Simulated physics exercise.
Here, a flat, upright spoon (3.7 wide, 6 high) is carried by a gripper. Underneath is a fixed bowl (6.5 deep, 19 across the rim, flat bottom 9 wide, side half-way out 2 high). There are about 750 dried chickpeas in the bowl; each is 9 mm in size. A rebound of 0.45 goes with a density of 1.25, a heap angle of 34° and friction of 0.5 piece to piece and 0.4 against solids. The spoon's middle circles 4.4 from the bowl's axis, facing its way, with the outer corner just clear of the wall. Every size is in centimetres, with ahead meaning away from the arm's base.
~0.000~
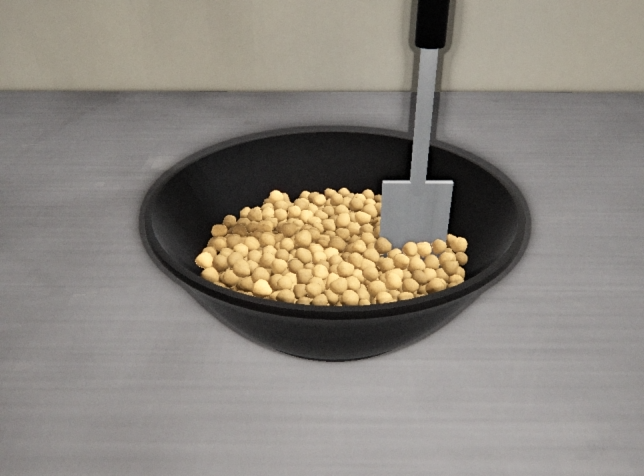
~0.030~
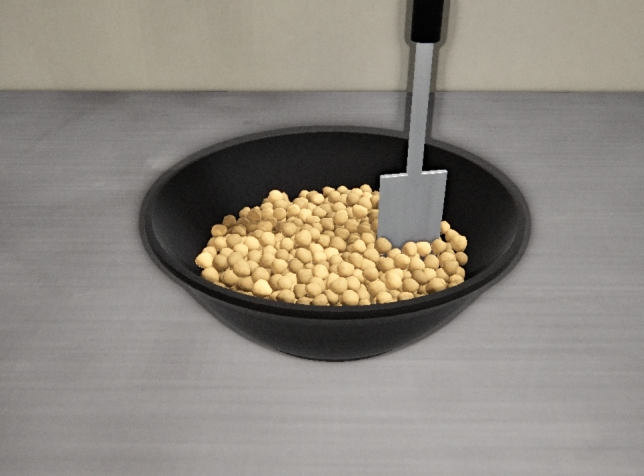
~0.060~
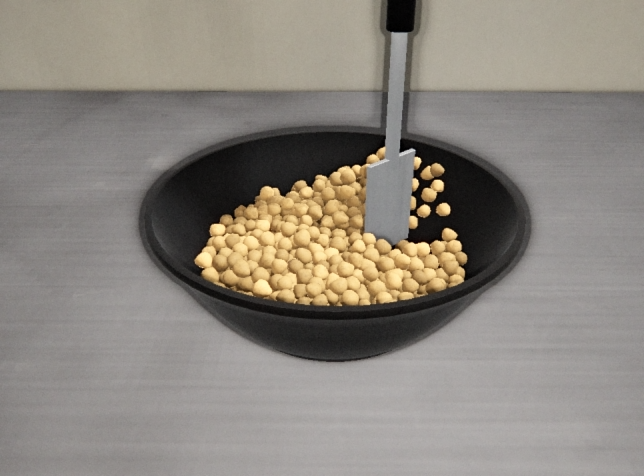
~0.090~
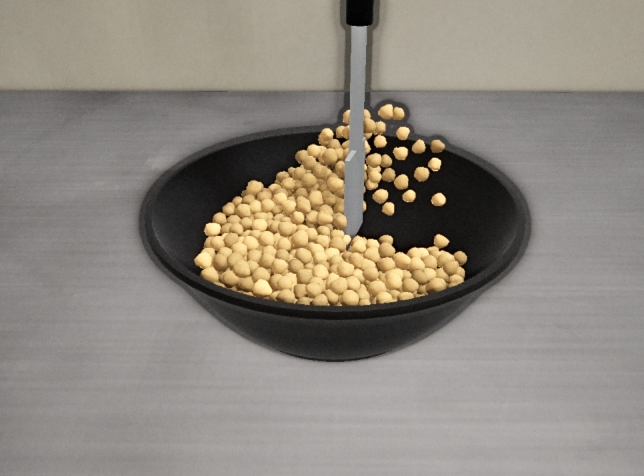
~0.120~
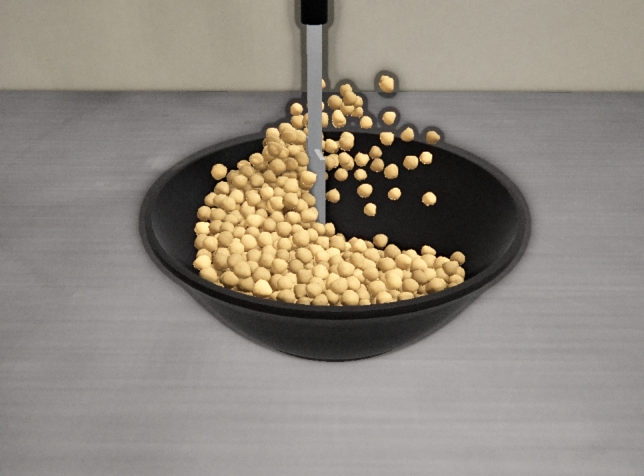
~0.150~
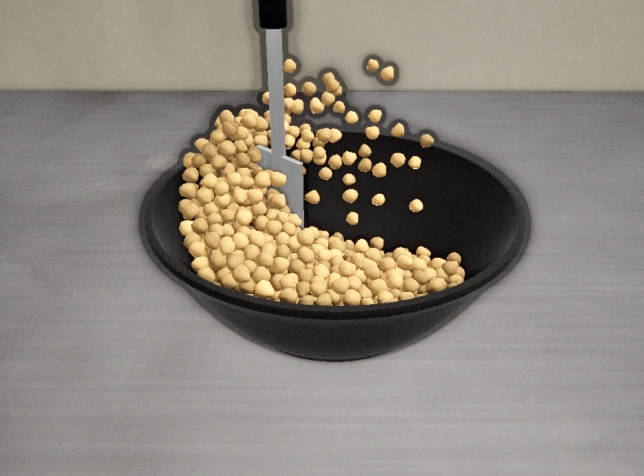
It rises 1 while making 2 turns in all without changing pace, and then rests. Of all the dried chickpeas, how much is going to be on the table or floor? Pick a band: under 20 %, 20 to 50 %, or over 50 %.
20 to 50 %.
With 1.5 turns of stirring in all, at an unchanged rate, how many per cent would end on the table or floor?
It would be around 30 percent.
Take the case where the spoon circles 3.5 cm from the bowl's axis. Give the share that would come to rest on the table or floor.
Around 20 in a hundred, in that case.
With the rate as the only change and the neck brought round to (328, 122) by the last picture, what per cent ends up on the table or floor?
About 15 %.
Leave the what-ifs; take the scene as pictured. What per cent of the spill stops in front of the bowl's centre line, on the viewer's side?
Close to 60 percent, I reckon.
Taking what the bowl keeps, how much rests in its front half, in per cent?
50 %.
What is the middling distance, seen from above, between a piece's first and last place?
My guess is close to 10 centimetres.
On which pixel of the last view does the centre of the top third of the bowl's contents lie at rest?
Close to (334, 255).
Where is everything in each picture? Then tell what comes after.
The first picture shows the spoon neck at (420, 155), 0° round; upper third of the load around (328, 249), from x 205 to 460, top at y 195; 754 in the bowl.
The second picture shows the spoon neck at (416, 147), 12° round; upper third of the load around (330, 244), from x 205 to 460, top at y 190.
The third picture shows the spoon neck at (393, 133), 42° round; upper third of the load around (333, 227), from x 205 to 460, top at y 155.
The fourth picture shows the spoon neck at (356, 124), 73° round; upper third of the load around (319, 207), from x 205 to 460, top at y 110.
The fifth picture shows the spoon neck at (315, 122), 104° round; upper third of the load around (289, 194), from x 200 to 460, top at y 85; 745 in the bowl, 9 in flight or on the tool.
The sixth picture shows the spoon neck at (278, 129), 136° round; upper third of the load around (254, 186), from x 185 to 455, top at y 65; 735 in the bowl, 19 in flight or on the tool.
After 0.37 s, 1° round, highest piece 11 above the table; 553 in the bowl, 97 on the table or floor, 104 in flight or on the tool.
After 0.58 s, 226° round, highest piece 10 above the table; 485 in the bowl, 246 on the table or floor, 23 in flight or on the tool.
After 0.89 s, 0° round, highest piece 5 above the table; 478 in the bowl, 276 on the table or floor.
After 1.59 s, 0° round, highest piece 5 above the table; 478 in the bowl, 276 on the table or floor.
In the end, 478 in the bowl, 276 on the table or floor. That is 37 % on the table or floor.
